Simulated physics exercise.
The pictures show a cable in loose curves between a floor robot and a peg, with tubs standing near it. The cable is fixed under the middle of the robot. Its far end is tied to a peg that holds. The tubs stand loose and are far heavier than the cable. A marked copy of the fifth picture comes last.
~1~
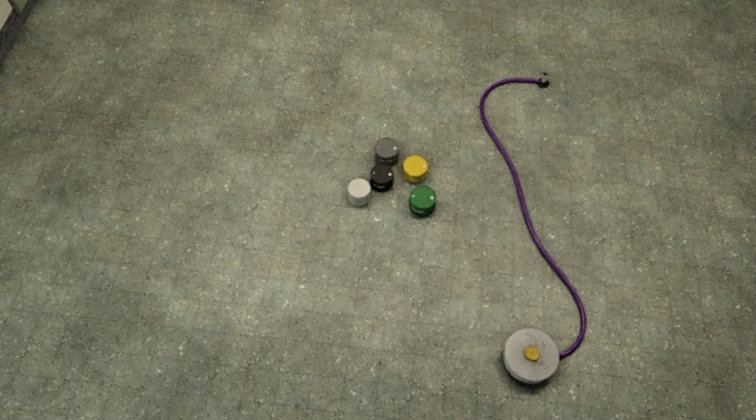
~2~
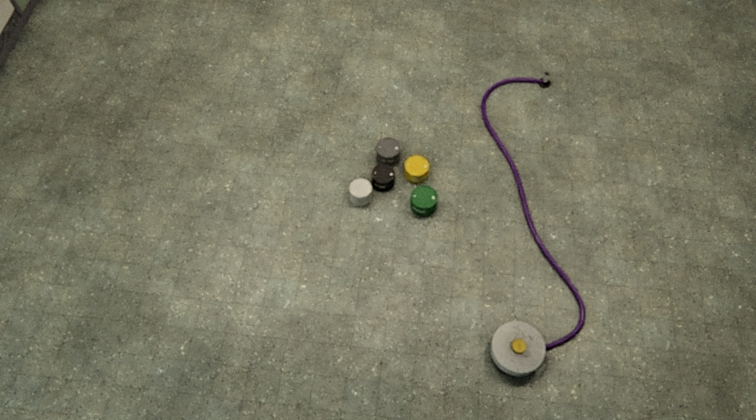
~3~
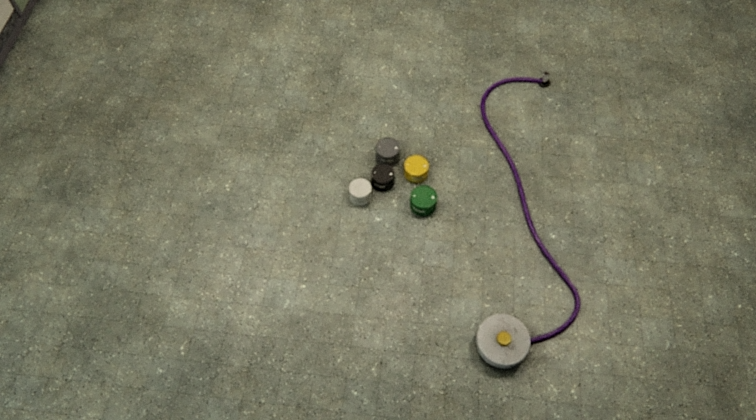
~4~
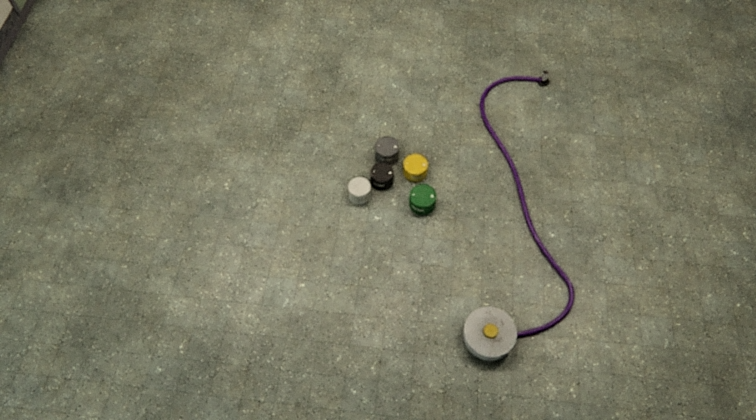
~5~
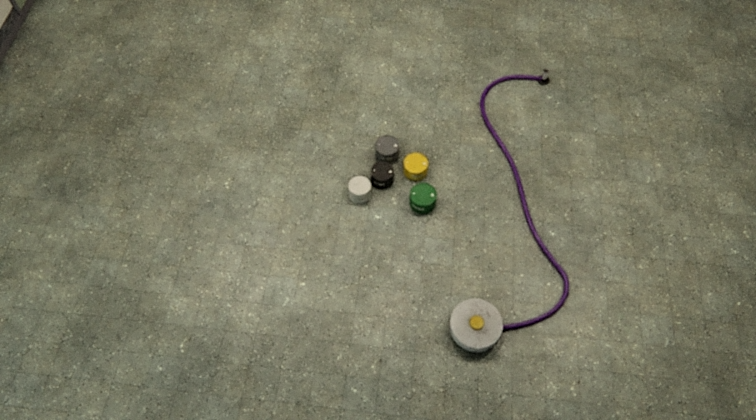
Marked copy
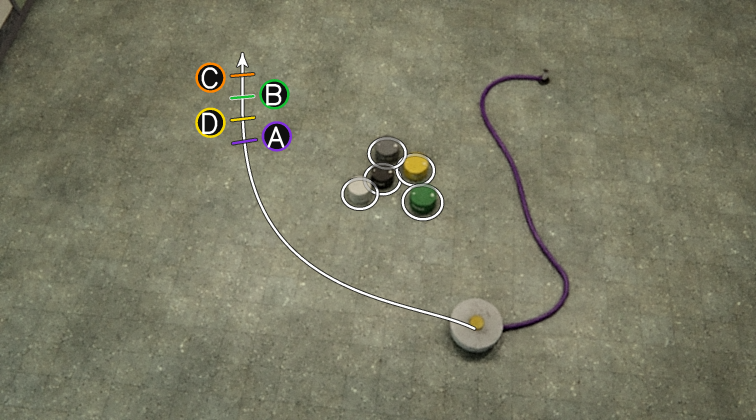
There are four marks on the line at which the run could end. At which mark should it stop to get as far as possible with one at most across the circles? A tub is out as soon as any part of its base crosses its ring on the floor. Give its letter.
Up to mark A.
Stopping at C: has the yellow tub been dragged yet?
By then, yes.
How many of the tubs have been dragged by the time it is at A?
One.
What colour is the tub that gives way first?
The green tub.
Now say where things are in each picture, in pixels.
The first frame shows green tub (422, 201); grey tub (387, 152); robot (530, 356).
The second frame shows robot (517, 349); black tub (383, 178).
The third frame shows robot (503, 341); white tub (360, 192).
The fourth frame shows robot (489, 334); grey tub (387, 150).
The fifth frame shows robot (476, 326); black tub (382, 175); yellow tub (416, 167); white tub (360, 190).
On the marked copy, A at (244, 142); B at (242, 97); C at (242, 75); D at (243, 119); the route from (475, 329) via (269, 221) to (242, 54).
With A. Early on, robot (353, 286).
Further on, robot (266, 214).
At the end, robot (243, 137); green tub (417, 188); one over the rings.
As for the rest, B has four over the rings; C has five over the rings; D has three over the rings.
